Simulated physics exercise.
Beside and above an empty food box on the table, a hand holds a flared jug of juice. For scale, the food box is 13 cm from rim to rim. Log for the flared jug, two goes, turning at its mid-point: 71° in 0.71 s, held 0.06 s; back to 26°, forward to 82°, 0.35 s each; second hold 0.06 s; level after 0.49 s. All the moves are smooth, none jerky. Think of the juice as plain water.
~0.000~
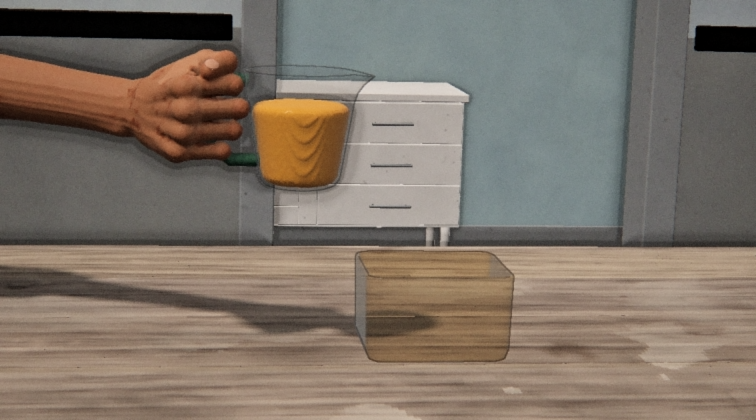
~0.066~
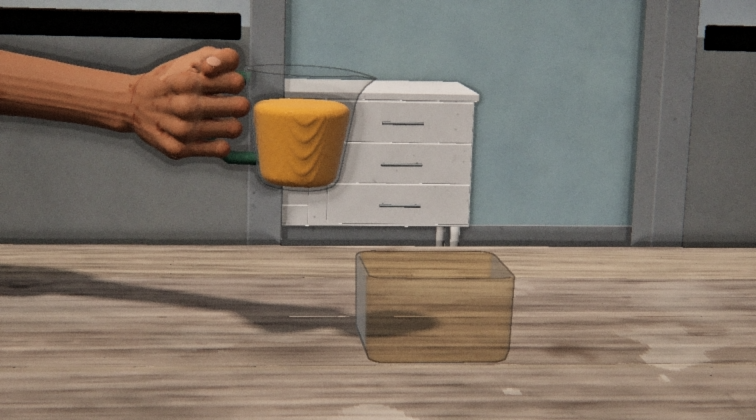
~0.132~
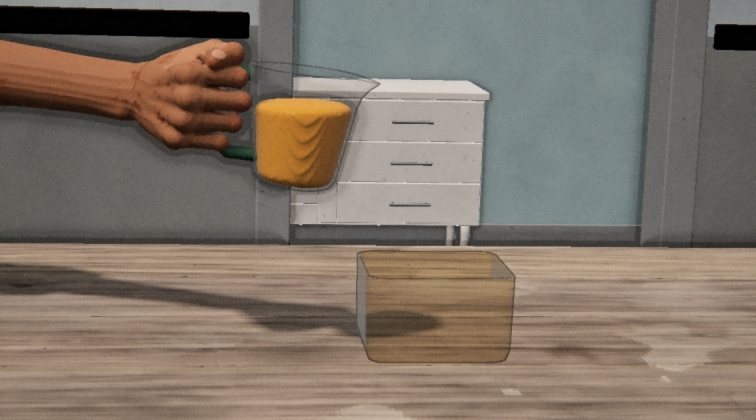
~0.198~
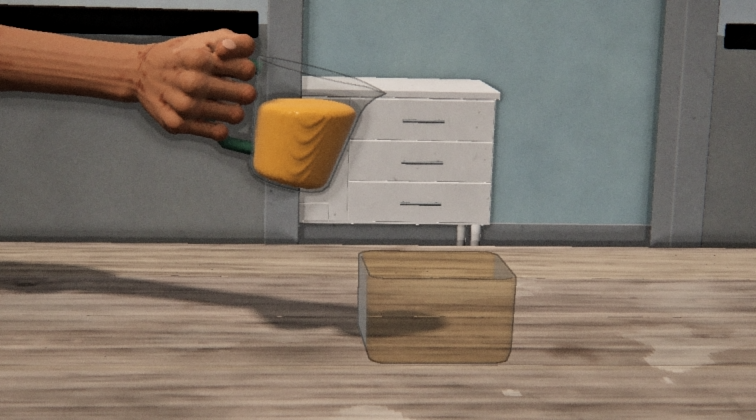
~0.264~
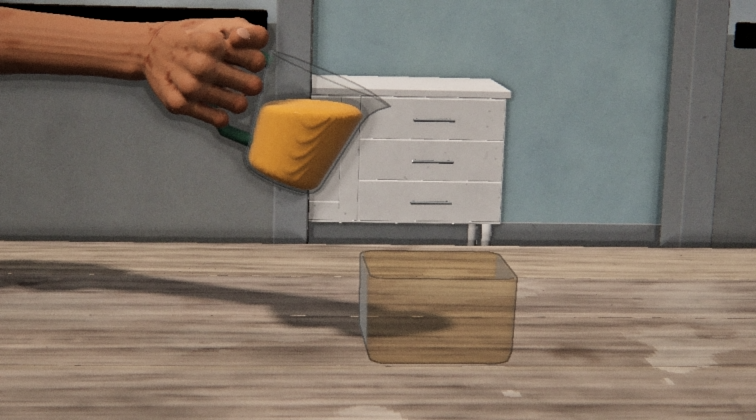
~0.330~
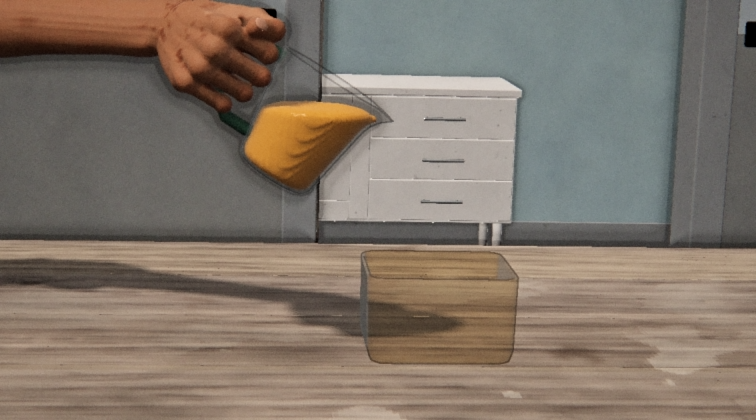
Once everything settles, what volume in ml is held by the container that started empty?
I would say about 295 ml stays in it.
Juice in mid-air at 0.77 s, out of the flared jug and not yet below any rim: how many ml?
Around 70 ml, I'd say.
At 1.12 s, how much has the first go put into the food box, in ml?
Some 220 ml.
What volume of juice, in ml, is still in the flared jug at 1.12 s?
130 ml or so.
After 0.77 s the tilt is 71° and the food box has 105 ml, the flared jug 185 ml, and 0 ml is on the table.
After 1.12 s the tilt is 26° and the food box has 220 ml, the flared jug 130 ml, and 5 ml is on the table.
After 1.53 s the tilt is 82° and the food box has 235 ml, the flared jug 90 ml, and 10 ml is on the table.
After 1.88 s the tilt is 15° and the food box has 295 ml, the flared jug 55 ml, and 10 ml is on the table.
In the end the food box has 295 ml, the flared jug 55 ml, and 10 ml is on the table.
